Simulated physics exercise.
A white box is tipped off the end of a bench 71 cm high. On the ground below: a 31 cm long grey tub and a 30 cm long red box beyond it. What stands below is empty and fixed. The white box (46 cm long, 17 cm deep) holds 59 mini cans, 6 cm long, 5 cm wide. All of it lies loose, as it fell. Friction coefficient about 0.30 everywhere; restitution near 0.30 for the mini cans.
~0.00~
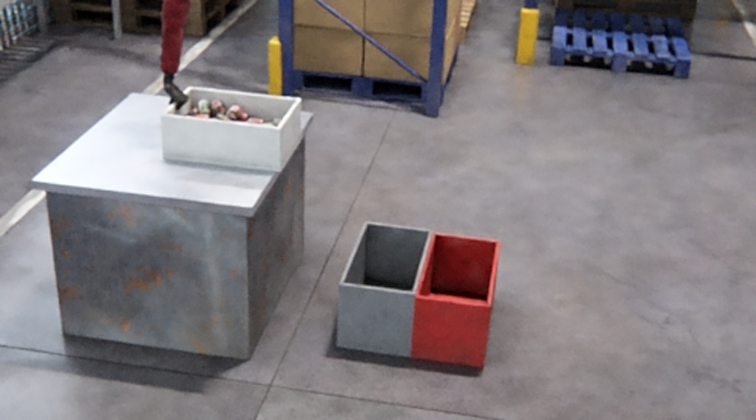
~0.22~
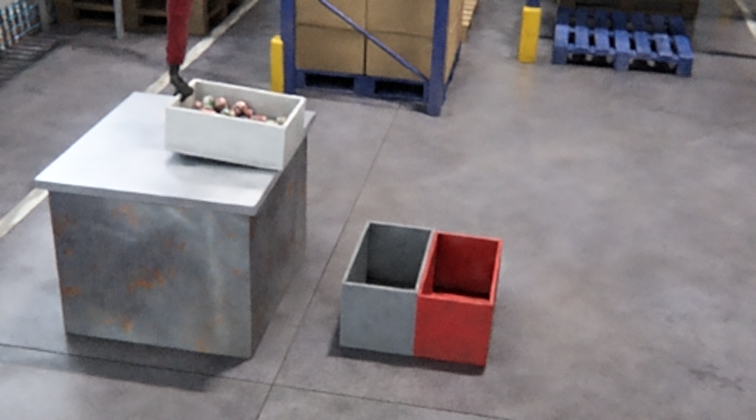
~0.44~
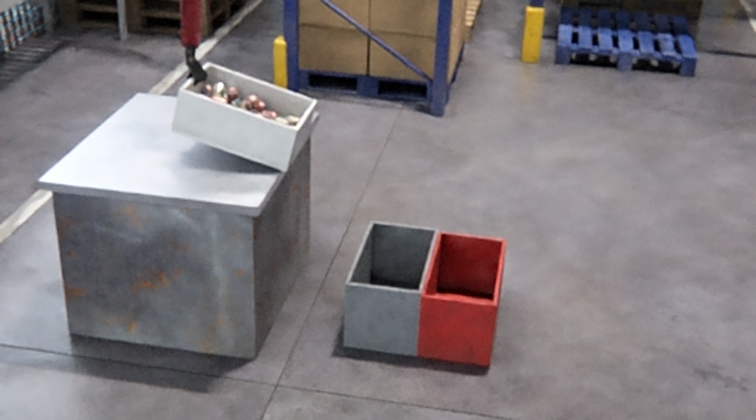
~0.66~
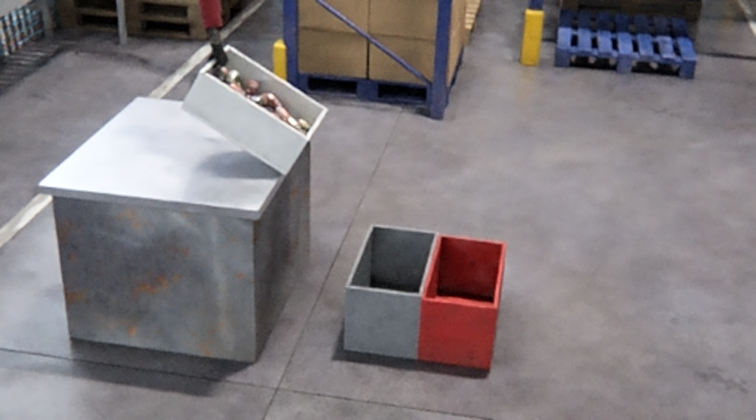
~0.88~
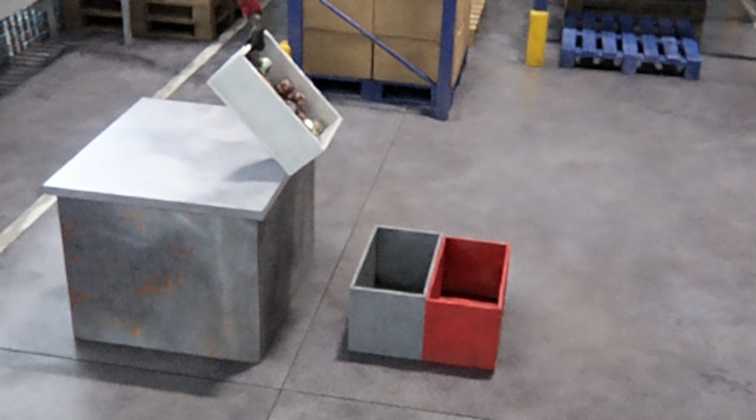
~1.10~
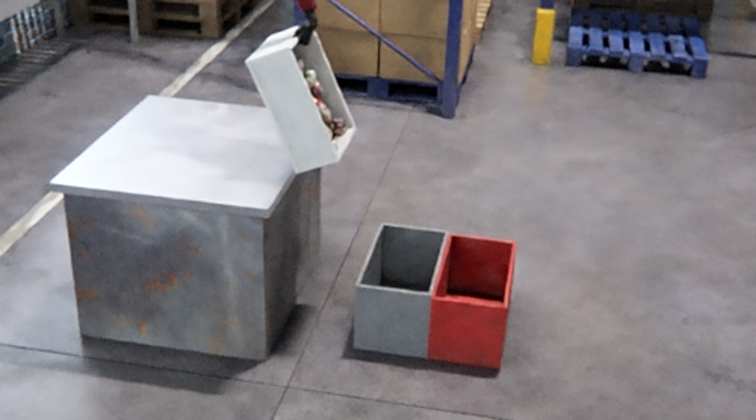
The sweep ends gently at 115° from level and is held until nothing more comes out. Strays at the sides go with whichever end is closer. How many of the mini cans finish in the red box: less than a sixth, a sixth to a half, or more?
Expect fewer than one in six of the load in the red box.
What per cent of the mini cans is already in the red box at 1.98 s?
Some 0 per cent by then.
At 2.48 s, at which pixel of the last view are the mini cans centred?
At about (405, 307).
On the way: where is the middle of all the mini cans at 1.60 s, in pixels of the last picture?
Around (339, 149).
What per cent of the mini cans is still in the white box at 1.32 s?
About 100 per cent.
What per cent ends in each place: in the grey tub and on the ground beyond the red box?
Roughly 100 and 0 per cent.
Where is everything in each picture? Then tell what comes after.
In the first picture (places track the rim corner closest to us here), white box (277, 128); red box (487, 306); tipped 0°; all still inside.
The second picture shows white box (282, 127); tipped 4°.
The third picture shows white box (294, 129); tipped 14°.
The fourth picture shows white box (306, 137); tipped 29°.
The fifth picture shows white box (322, 147); tipped 47°.
The sixth picture shows white box (338, 157); red box (503, 307); tipped 66°; all still inside.
After 1.32 s, tilt 84°; 58 still in the white box and 1 in the air.
After 1.60 s, tilt 103°; 46 still in the white box, 3 in the grey tub and 10 in the air.
After 1.98 s, tilt 115°; 8 still in the white box, 34 in the grey tub and 17 in the air.
Outcome (at 2.48 s), 58 in the grey tub and 1 on the ground beyond the red box. Asked share, 0 of 59, 0 per cent.
